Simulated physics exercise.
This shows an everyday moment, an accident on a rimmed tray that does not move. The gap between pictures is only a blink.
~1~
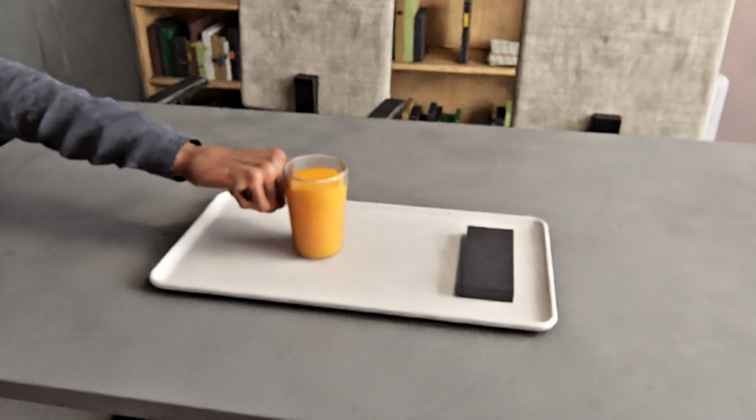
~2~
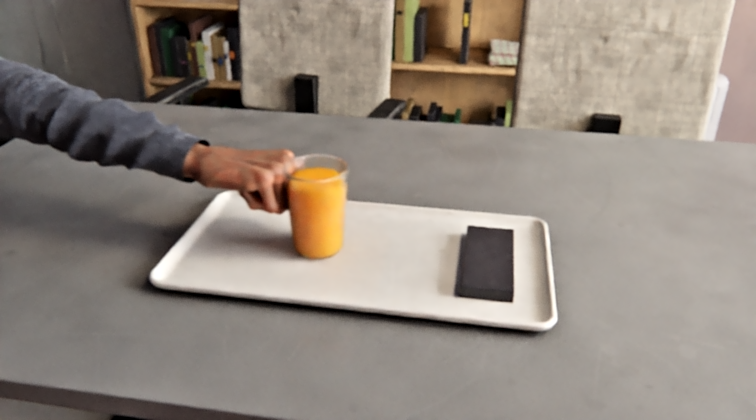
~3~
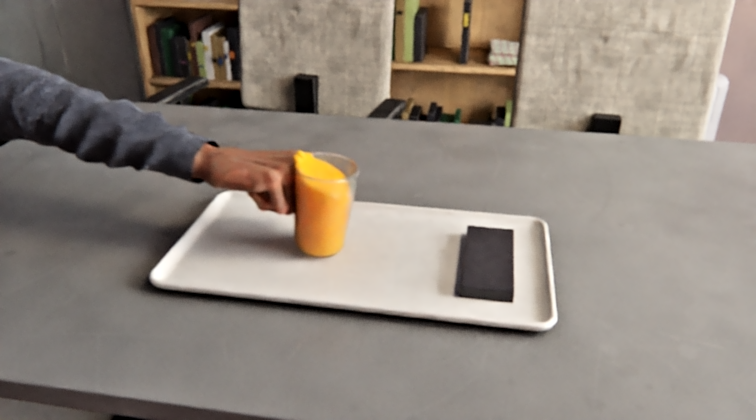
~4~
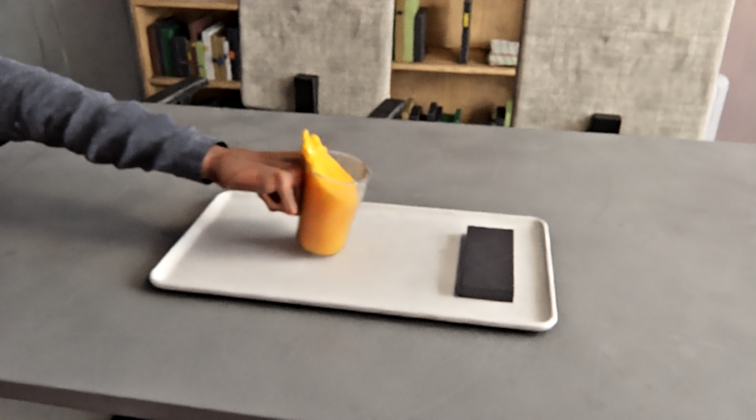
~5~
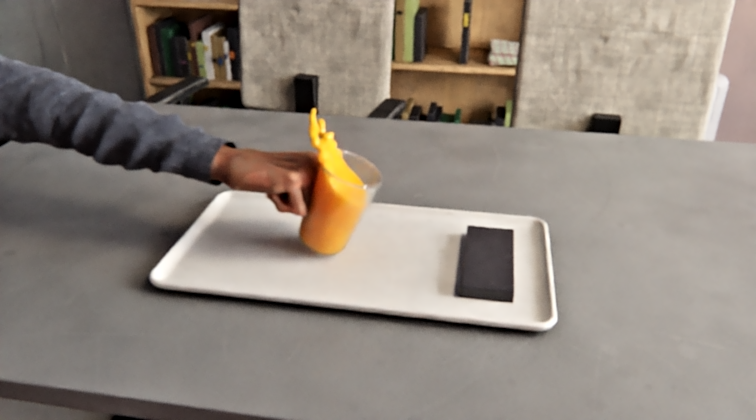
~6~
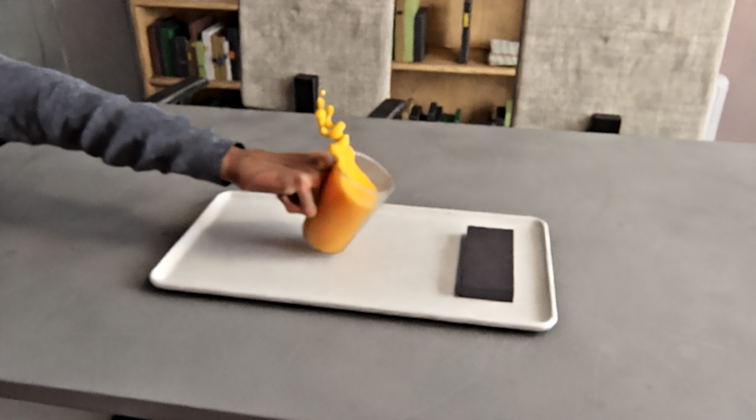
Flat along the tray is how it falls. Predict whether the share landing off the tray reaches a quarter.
It reaches a quarter or more.
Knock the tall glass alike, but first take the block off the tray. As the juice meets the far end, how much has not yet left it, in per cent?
50 %.
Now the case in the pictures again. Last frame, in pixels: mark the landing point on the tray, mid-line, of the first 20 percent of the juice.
About (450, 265).
A moment on, the tall glass lies on its side and 66 per cent is in the glass, 9 on the tray and 25 above or beyond its rim.
Next, the tall glass lies on its side and 34 per cent is in the glass, 25 on the tray and 41 above or beyond its rim.
Then the tall glass lies on its side and 20 per cent is in the glass, 37 on the tray and 43 above or beyond its rim.
Later the tall glass lies on its side and 11 per cent is in the glass, 46 on the tray and 43 above or beyond its rim.
At rest 57 per cent is held by tray and glass, 43 is off the tray.
